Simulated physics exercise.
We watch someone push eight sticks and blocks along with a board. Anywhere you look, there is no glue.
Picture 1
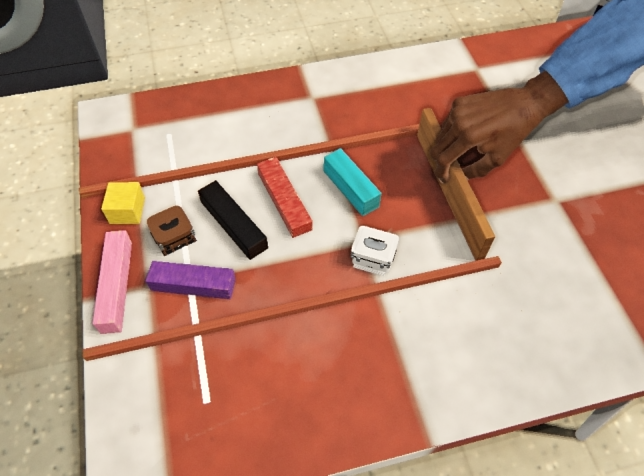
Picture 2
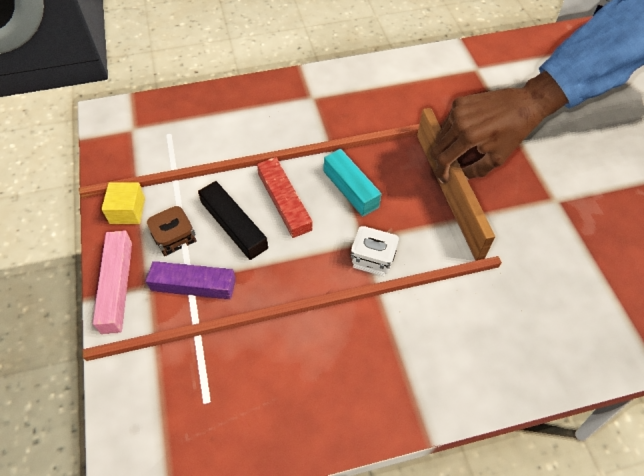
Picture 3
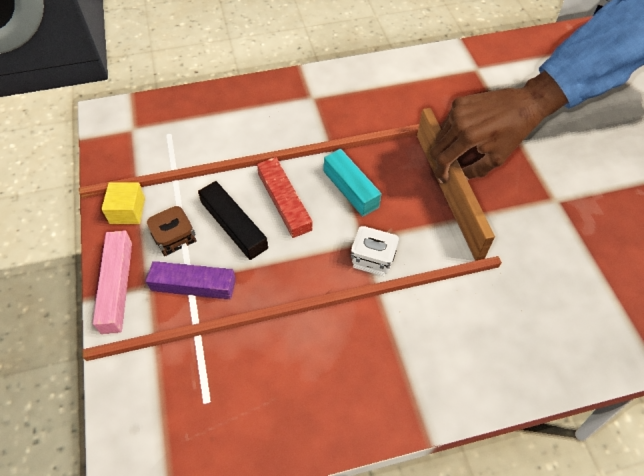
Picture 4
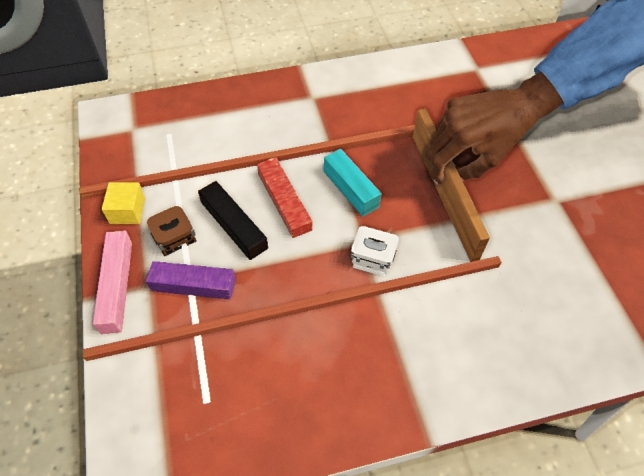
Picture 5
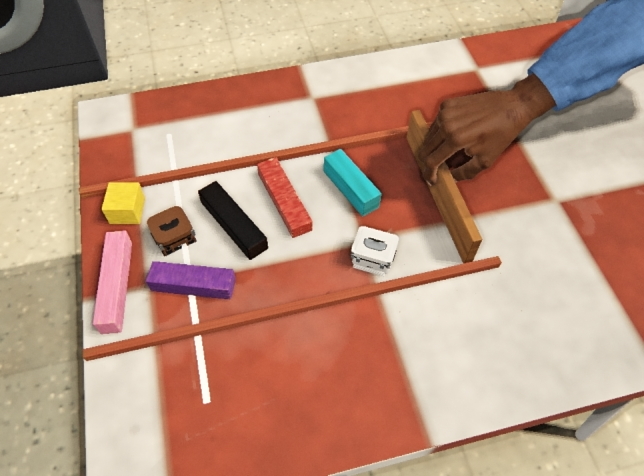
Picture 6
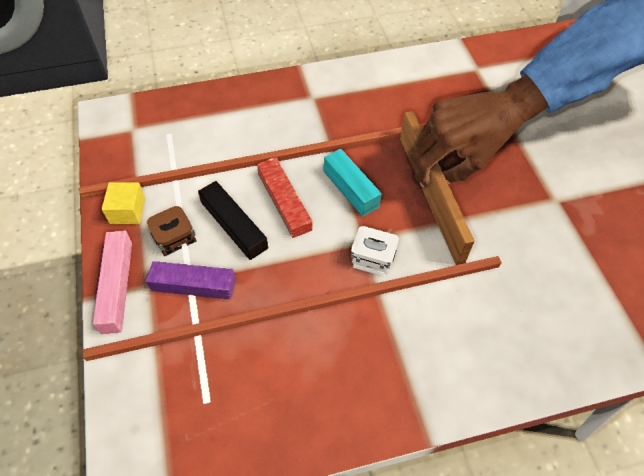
A table with a red and white checked top, on a speckled tile floor, is seen from above at an angle. Between two thin reddish rails lie a yellow block, pink and purple bars and a brown case at left, black and red bars mid-way, and a turquoise stick and white case at right, with white tape crossing beneath. A blue-sleeved hand first holds a wooden board still, then slides it slightly left without touching the pieces, which stay put, as does the camera.
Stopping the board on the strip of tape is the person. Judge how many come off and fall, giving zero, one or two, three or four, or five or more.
Falls come to a total of one or two.
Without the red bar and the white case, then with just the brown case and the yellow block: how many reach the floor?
You'd see 0 fallen, and 1 in the other try.
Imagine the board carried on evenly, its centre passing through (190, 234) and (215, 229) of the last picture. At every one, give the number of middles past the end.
You'd get 1 at the first and 0 at the second.
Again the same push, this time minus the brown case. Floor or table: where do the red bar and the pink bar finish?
As for the red bar, it is left in place; as for the pink bar, it topples off.
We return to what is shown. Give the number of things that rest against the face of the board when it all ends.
The number is 2.
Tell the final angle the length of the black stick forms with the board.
Somewhere near 0 degrees, I'd say.
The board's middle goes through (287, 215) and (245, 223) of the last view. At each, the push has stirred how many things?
First 4, after that 6.
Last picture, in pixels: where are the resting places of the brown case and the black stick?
Roughly (92, 243) for the first and roughly (124, 242) for the second.
A little later, none off yet; pink bar at rest near (114, 281); yellow block at rest near (124, 203); brown case at rest near (172, 231).
When it is over, the number that fall off is one or two; down, pink bar.
